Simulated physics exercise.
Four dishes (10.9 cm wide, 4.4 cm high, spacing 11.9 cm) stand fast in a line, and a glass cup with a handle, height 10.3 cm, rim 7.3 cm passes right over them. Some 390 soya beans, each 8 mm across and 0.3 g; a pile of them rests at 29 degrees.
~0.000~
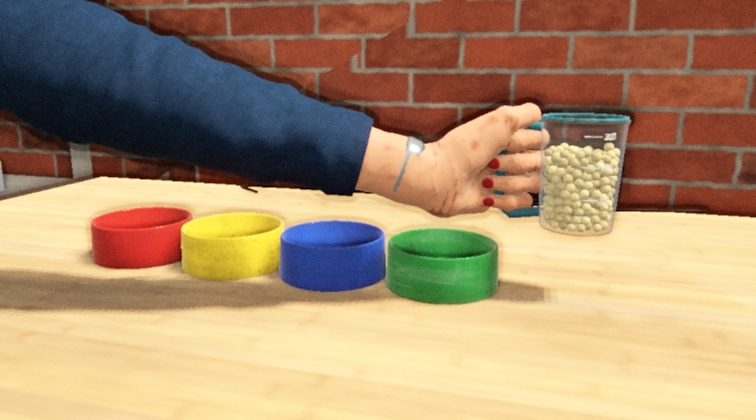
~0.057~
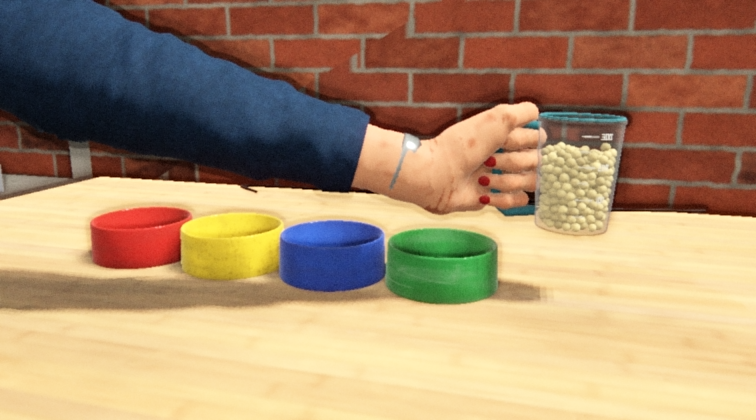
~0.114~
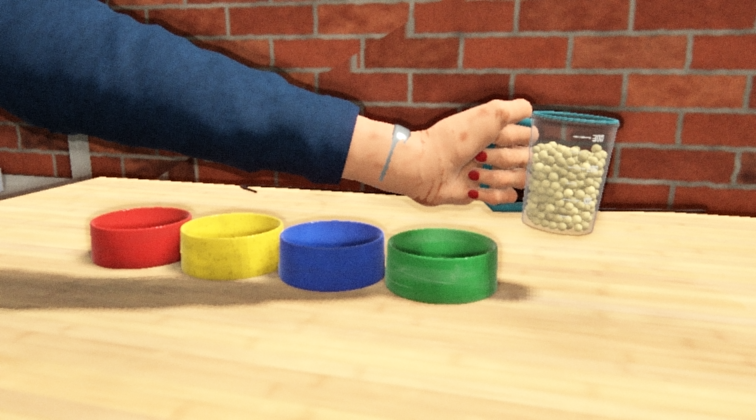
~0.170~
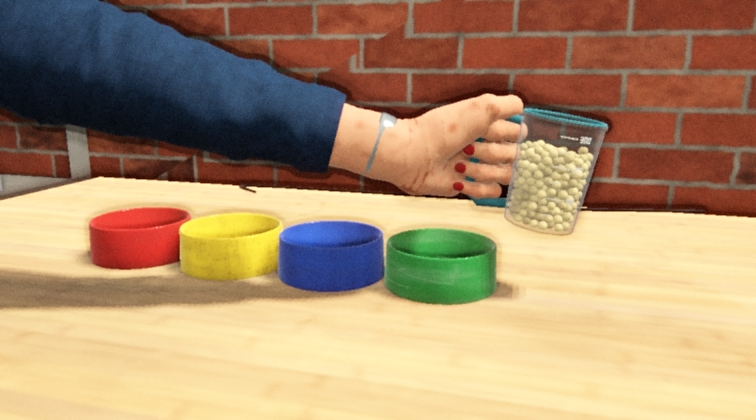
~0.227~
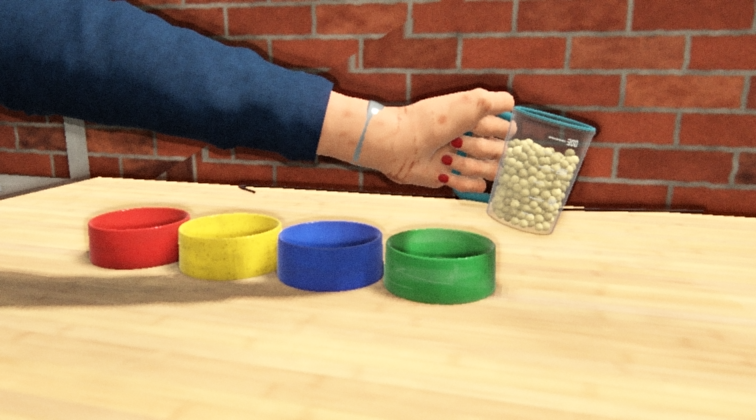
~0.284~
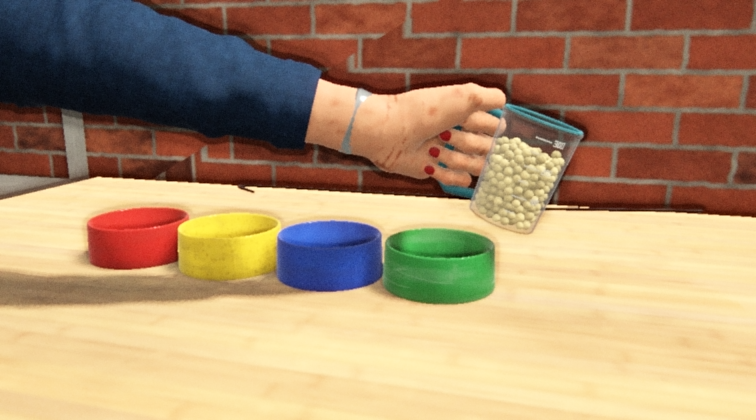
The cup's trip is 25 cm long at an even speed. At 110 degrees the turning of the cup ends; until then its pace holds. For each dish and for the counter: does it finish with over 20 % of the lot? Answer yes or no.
Red dish: No; blue dish: Yes; green dish: Yes; yellow dish: No; on the counter: Yes.
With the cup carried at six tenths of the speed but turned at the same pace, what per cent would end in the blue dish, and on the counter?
Blue 10, counter 10.
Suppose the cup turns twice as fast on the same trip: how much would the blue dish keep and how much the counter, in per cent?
In that case blue 20, counter 10.
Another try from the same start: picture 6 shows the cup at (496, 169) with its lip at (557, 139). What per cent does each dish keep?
Red 0, blue 30, green 40, yellow 0.
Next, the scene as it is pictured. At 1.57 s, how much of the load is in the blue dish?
Some 20 per cent.
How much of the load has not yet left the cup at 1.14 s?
Roughly 100 per cent.
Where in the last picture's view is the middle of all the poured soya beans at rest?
Near (389, 269).
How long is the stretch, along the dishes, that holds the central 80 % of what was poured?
About 13 cm.
Then, at 0.80 s, tilt 63 degrees; cup holds 100 %.
After 1.14 s, tilt 91 degrees; cup holds 100 %.
After 1.57 s, tilt 110 degrees; cup holds 50 %, blue 20 %, green 15 %.
By 2.8 s all is still; red 0 %, blue 35 %, green 40 %, yellow 0 %, counter 30 %.
